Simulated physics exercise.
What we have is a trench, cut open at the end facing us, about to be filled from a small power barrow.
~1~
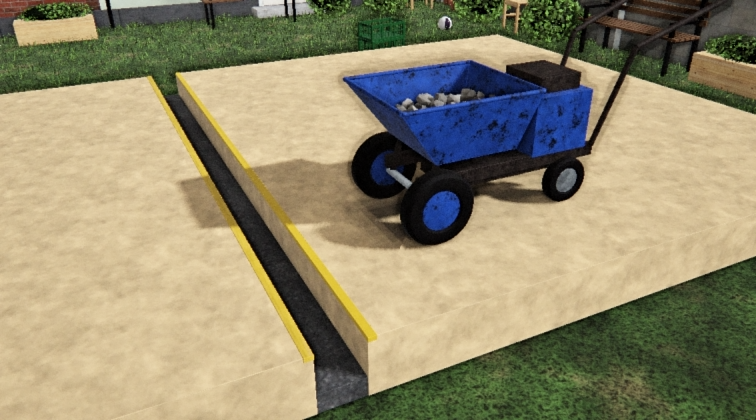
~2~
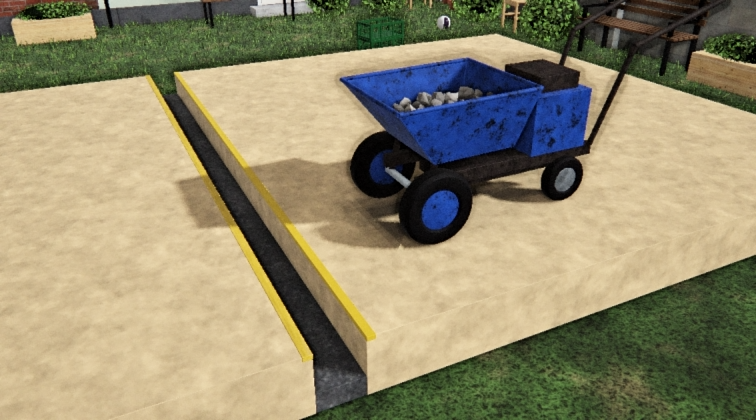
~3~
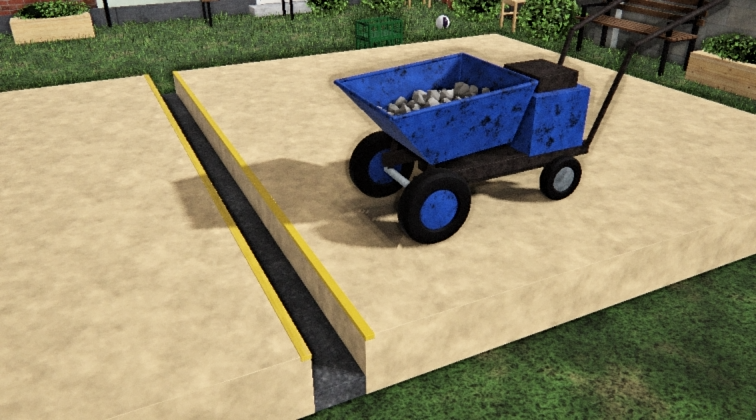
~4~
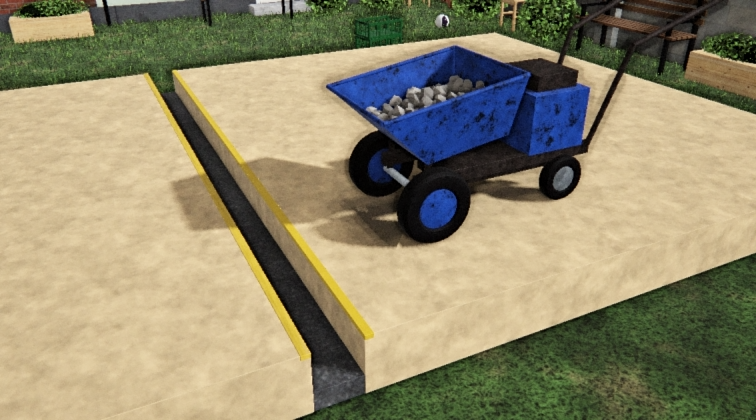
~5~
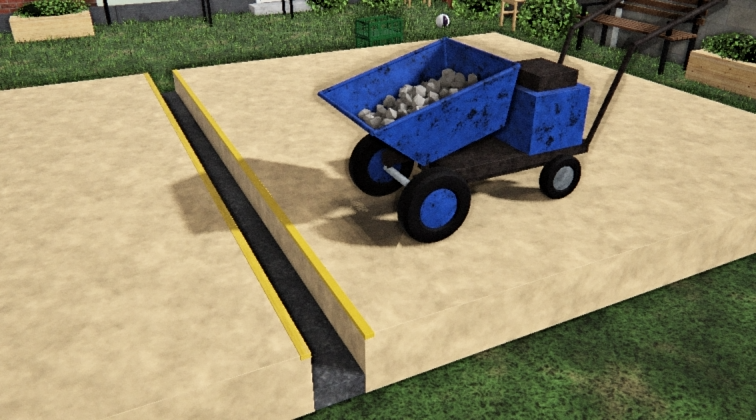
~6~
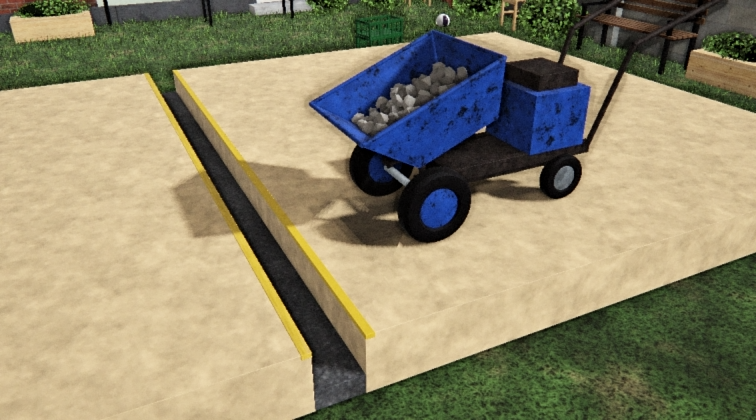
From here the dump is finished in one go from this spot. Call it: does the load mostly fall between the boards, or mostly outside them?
It mostly falls between the boards.
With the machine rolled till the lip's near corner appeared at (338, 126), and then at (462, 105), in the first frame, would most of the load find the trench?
Trial 1 falls short of half, trial 2 falls short of half.
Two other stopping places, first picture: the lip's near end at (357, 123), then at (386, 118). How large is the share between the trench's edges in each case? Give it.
Result: 40 in a hundred, then 90 in a hundred.
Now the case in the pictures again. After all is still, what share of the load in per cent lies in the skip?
It comes to 15 per cent or so.
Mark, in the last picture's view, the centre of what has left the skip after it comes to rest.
About pixel (279, 267).
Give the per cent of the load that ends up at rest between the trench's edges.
It works out at some 80 %.
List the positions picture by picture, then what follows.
The first picture shows lip of the skip near (402, 115), level; top of the load near (443, 113), broken stones; first edge of the trench near (344, 297); far edge near (284, 314), the trench under half as wide as the skip, and about as deep as wide.
The second picture shows lip of the skip near (399, 116), tipped barely; top of the load near (451, 105).
The third picture shows lip of the skip near (392, 119), tipped barely; top of the load near (447, 103).
The fourth picture shows lip of the skip near (383, 125), tipped a little; top of the load near (453, 98).
The fifth picture shows lip of the skip near (373, 134), tipped clearly; top of the load near (444, 92).
The sixth picture shows lip of the skip near (363, 146), tipped clearly; top of the load near (442, 94); first edge of the trench near (341, 295); far edge near (282, 312).
Shortly afterwards, skip tipped steeply; the whole lot in the skip.
Next, skip tipped right over; the bulk in the skip; only a few short of the trench; near a quarter in or heaped over the trench.
Some moments later, skip tipped right over; near a quarter in the skip; a little short of the trench; near two thirds in or heaped over the trench; only a few beyond it.
In the end, skip tipped right over; a little in the skip; a little short of the trench; the bulk in or heaped over the trench; only a few beyond it.
